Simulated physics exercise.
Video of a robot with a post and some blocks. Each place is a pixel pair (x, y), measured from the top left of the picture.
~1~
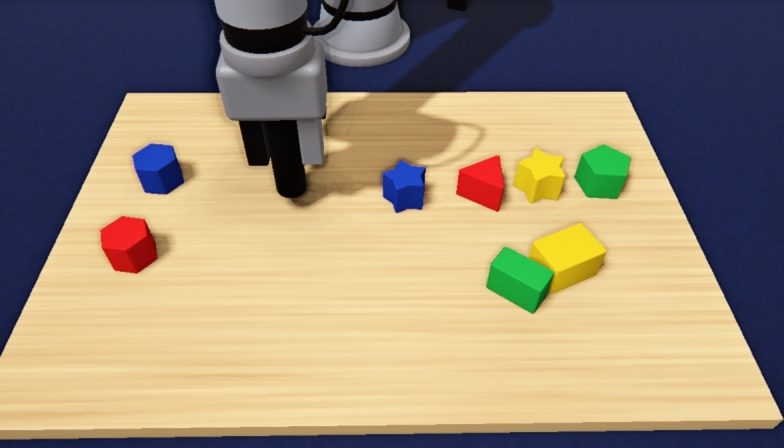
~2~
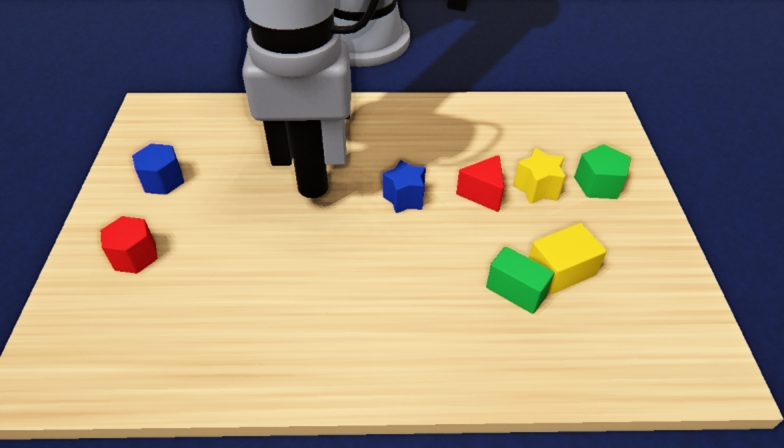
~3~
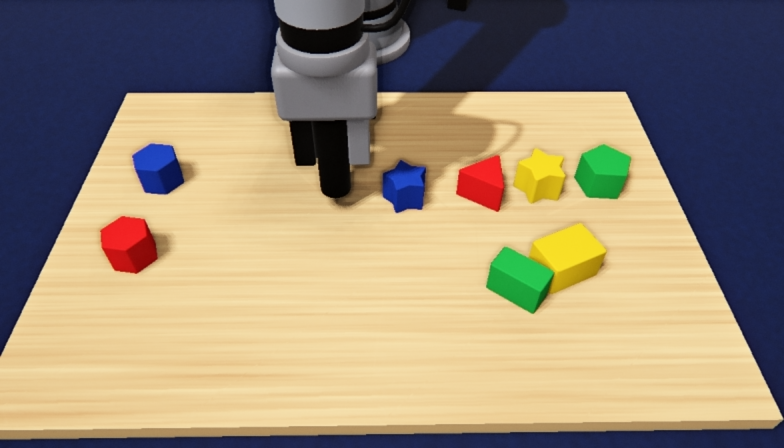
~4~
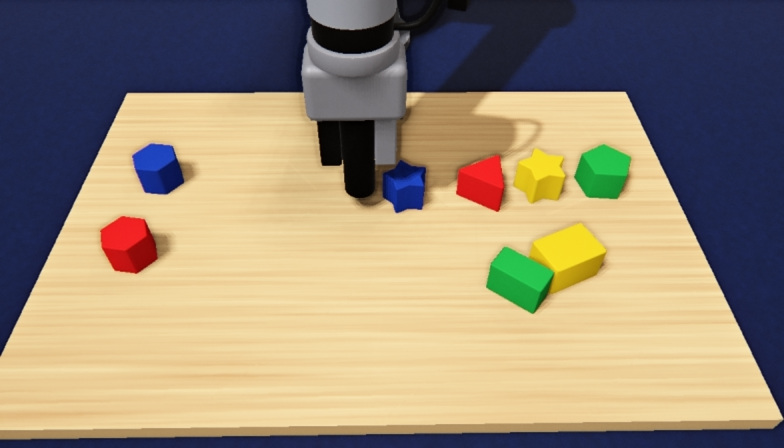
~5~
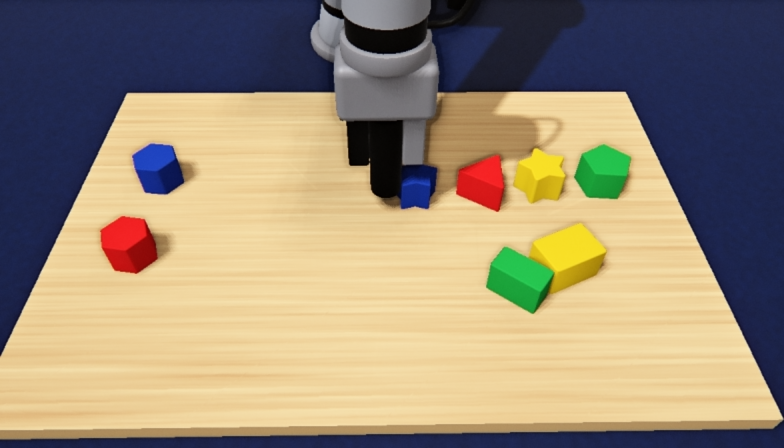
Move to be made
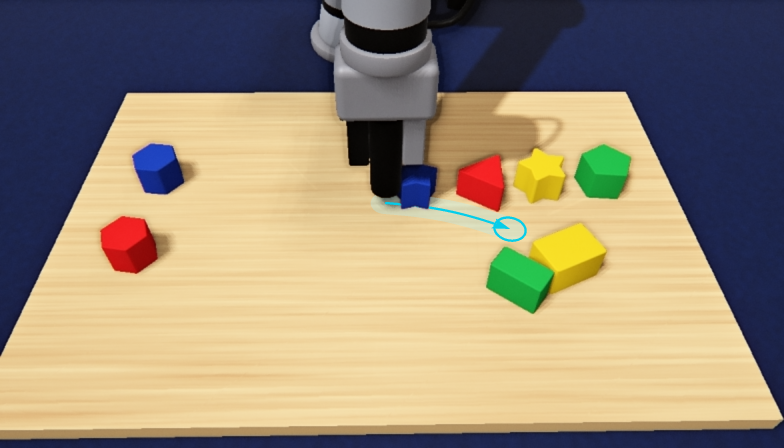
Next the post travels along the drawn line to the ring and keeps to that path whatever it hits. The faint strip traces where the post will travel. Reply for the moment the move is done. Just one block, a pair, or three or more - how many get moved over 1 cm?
Two blocks shift.
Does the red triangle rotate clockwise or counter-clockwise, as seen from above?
With the clock.
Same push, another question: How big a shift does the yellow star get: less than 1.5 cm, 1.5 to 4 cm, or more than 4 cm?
Displaced less than 1.5 cm.
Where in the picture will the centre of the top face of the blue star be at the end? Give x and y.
The middle of the upper face of the blue star will lie at about (460, 167) in the picture.
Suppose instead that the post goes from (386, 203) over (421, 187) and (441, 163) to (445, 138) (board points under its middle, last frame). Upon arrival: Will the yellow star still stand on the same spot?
That would be a yes.
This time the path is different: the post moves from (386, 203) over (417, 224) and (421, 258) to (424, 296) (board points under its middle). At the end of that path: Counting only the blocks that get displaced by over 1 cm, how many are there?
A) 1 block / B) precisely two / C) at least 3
(A)
The drawn path runs from (386, 203) over (448, 211) to (510, 229).
On the path given first. One third of the way, post (429, 192); blue star (451, 168), turned 25° anticlockwise; red triangle (494, 169), turned 15° clockwise.
Two thirds of the way, post (471, 201); blue star (460, 167), turned 70° anticlockwise; red triangle (499, 163), turned 35° clockwise; yellow star (547, 164).
At the end, post (513, 214); blue star (460, 167), turned 70° anticlockwise; red triangle (499, 163), turned 35° clockwise; yellow star not moved.
